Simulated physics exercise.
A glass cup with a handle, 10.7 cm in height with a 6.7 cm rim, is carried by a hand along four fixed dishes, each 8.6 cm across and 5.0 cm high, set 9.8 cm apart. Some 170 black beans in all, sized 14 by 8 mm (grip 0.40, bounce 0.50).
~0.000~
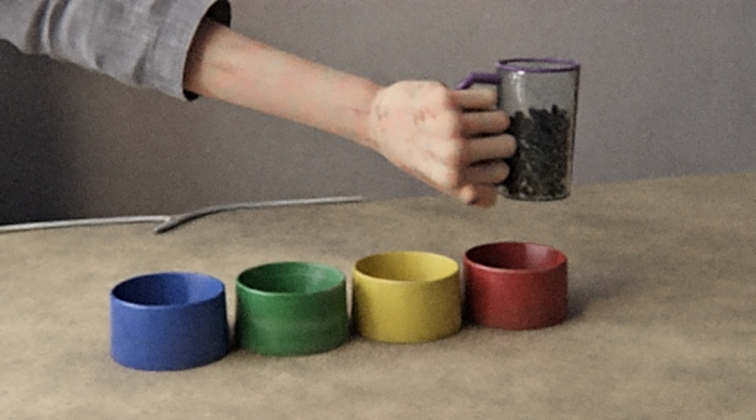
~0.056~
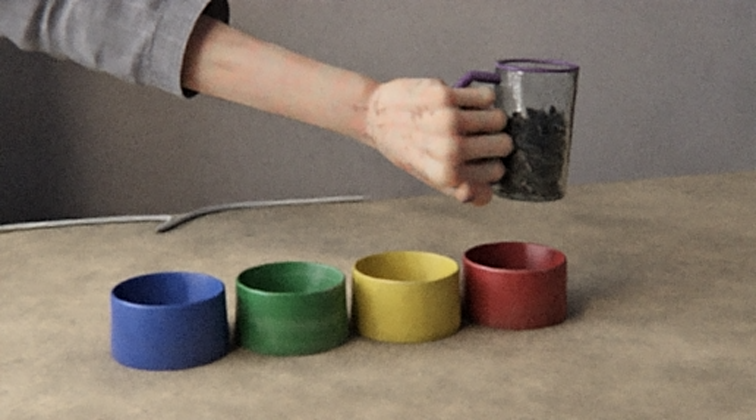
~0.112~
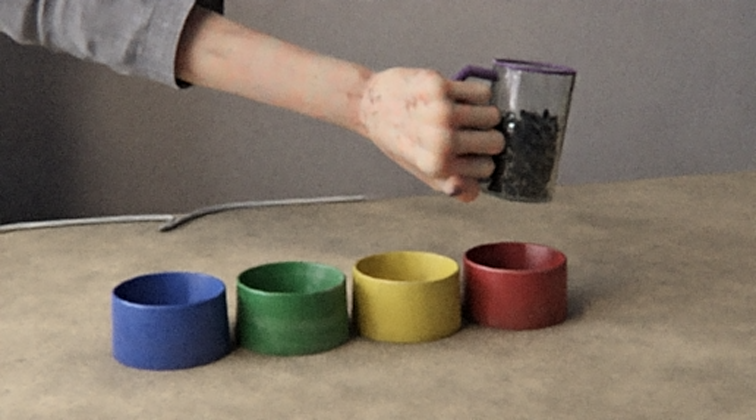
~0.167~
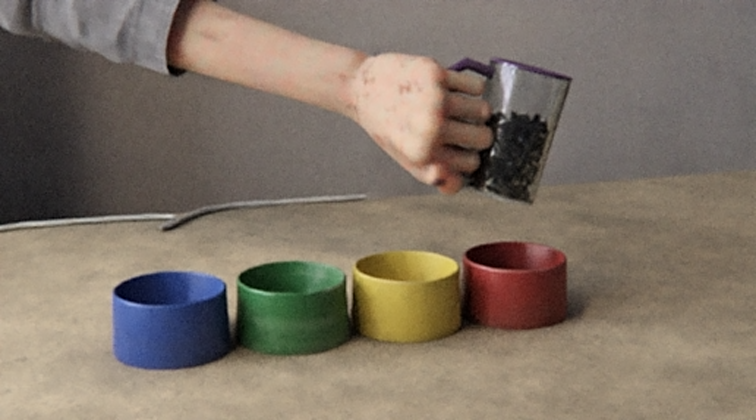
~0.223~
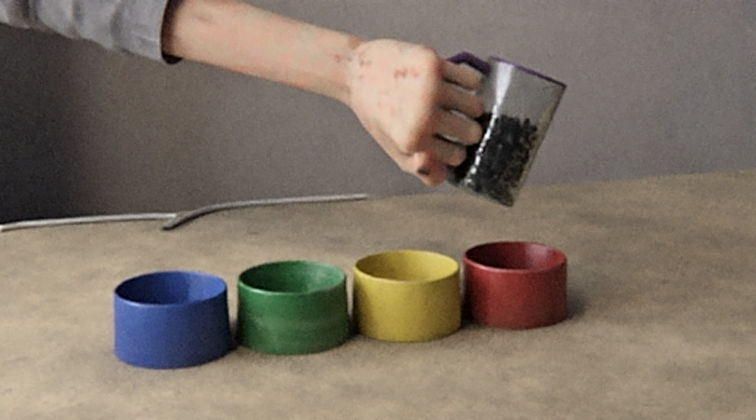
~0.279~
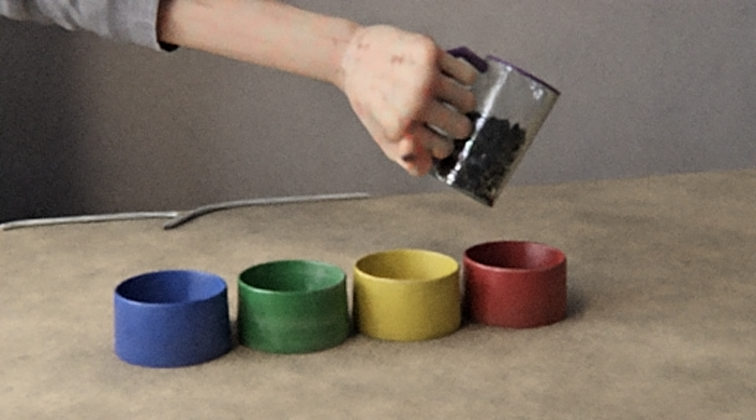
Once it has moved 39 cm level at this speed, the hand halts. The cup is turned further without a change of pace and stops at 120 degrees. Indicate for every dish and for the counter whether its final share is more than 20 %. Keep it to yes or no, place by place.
Place by place: Red no, blue no, green no, yellow yes, counter no.
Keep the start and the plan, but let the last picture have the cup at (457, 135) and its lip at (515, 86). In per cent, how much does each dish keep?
Dish by dish: Red 0 percent, blue 100 percent, green 0 percent, yellow 0 percent.
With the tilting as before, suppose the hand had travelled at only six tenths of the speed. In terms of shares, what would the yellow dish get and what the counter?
In that case: Yellow 10, and counter 20.
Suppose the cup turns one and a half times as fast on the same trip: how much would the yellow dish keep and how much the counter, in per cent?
Result: Yellow dish 60, counter 20.
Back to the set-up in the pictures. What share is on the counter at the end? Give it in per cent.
Estimate: Close to 10 %.
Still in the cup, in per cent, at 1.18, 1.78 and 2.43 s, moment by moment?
Approx. 30 / 0 / 0 percent.
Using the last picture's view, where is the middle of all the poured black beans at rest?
Roughly (397, 302).
After 1.18 s, tilt 120 degrees; cup holds 30 %, yellow 65 %.
Then, at 1.78 s, tilt 120 degrees; cup holds 0 %, green 5 %, yellow 85 %.
After 2.43 s, tilt 120 degrees; cup holds 0 %, green 5 %, yellow 85 %.
In the end, at 2.7 s, red 0 %, blue 0 %, green 5 %, yellow 85 %, counter 10 %.
